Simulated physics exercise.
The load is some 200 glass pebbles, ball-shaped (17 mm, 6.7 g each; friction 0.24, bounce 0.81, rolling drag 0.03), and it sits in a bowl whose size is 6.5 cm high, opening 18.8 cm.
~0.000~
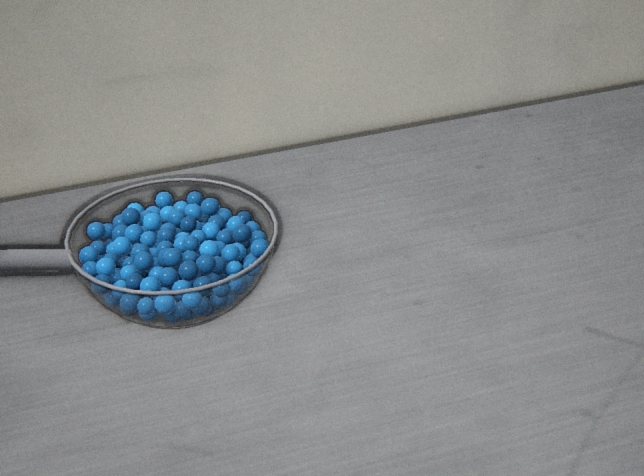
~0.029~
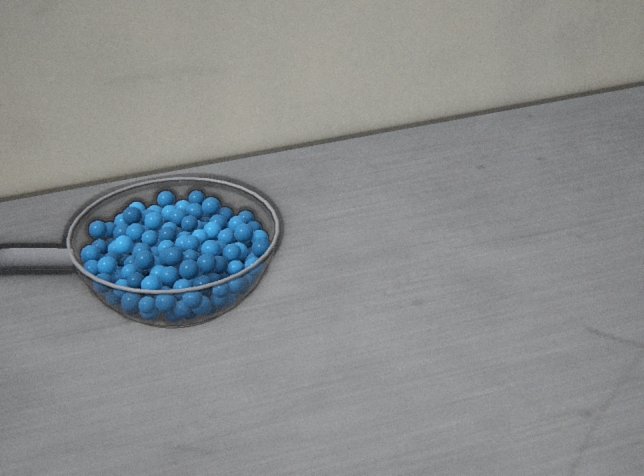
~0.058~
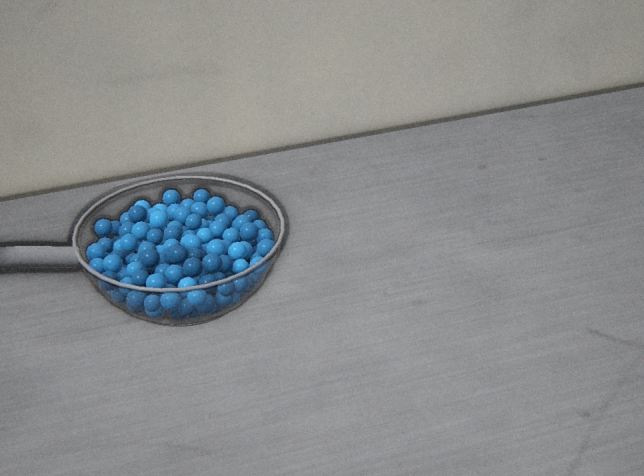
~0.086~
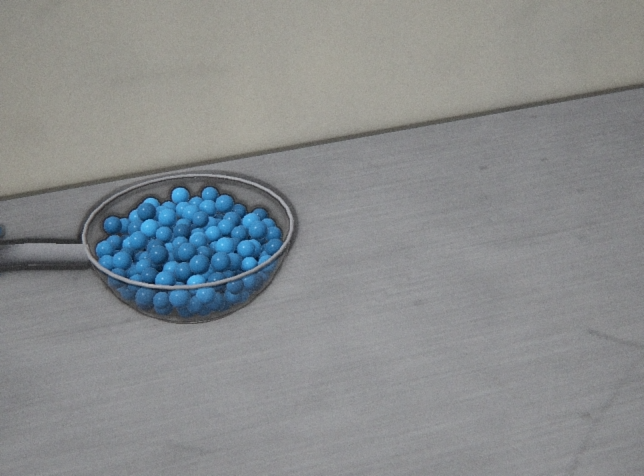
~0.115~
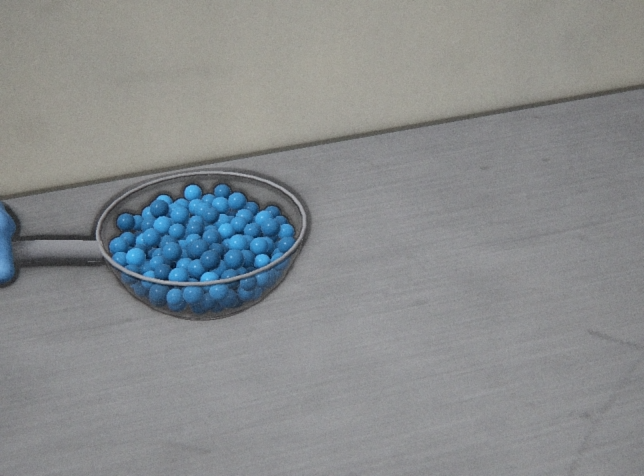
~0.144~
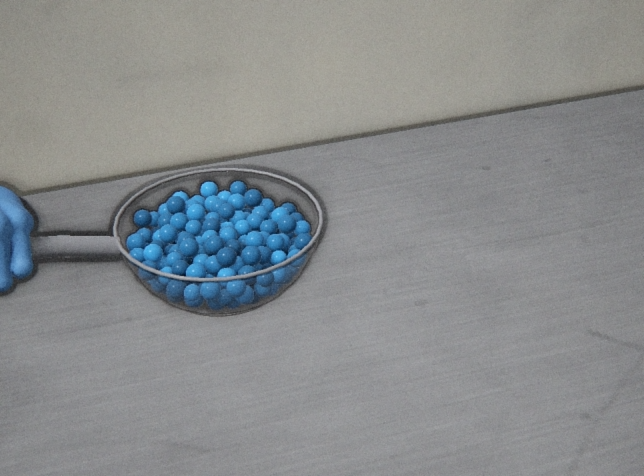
A clear bowl with a long handle, filled with small blue balls, sits almost still at the left of a grey surface, then slides slowly to the right. It picks up pace, staying level with its load heaped inside, as a blue hand gripping the handle comes into view at the left edge.
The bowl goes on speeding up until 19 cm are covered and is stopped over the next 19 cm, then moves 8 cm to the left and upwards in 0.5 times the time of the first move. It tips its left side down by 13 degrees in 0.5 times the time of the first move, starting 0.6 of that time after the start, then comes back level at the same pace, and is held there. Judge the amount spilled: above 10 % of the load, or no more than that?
It's going to lose no more than a tenth.
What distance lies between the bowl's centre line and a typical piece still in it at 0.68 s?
That would be about 5.5 cm from the centre line.
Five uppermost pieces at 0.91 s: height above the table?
About 18 cm above the table.
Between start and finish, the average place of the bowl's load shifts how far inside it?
The distance is some 0.0 cm from start to finish.
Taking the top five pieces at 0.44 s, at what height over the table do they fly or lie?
Height: Roughly 16 centimetres.
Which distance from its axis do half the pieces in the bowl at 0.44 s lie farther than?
That comes to around 5.5 cm.
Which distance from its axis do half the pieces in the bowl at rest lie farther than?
That would be about 5.5 centimetres.
After 0.44 s, tilt 1 degrees; bowl 100 %; middle of all pieces near (499, 196).
Then, at 0.68 s, tilt 13 degrees; bowl 100 %; middle of all pieces near (533, 186).
Then, at 0.91 s, tilt 1 degrees; bowl 100 %; middle of all pieces near (481, 175).
After 1.13 s, tilt 0 degrees; bowl 100 %; middle of all pieces near (482, 175).
By 1.4 s all is still; bowl 100 %.
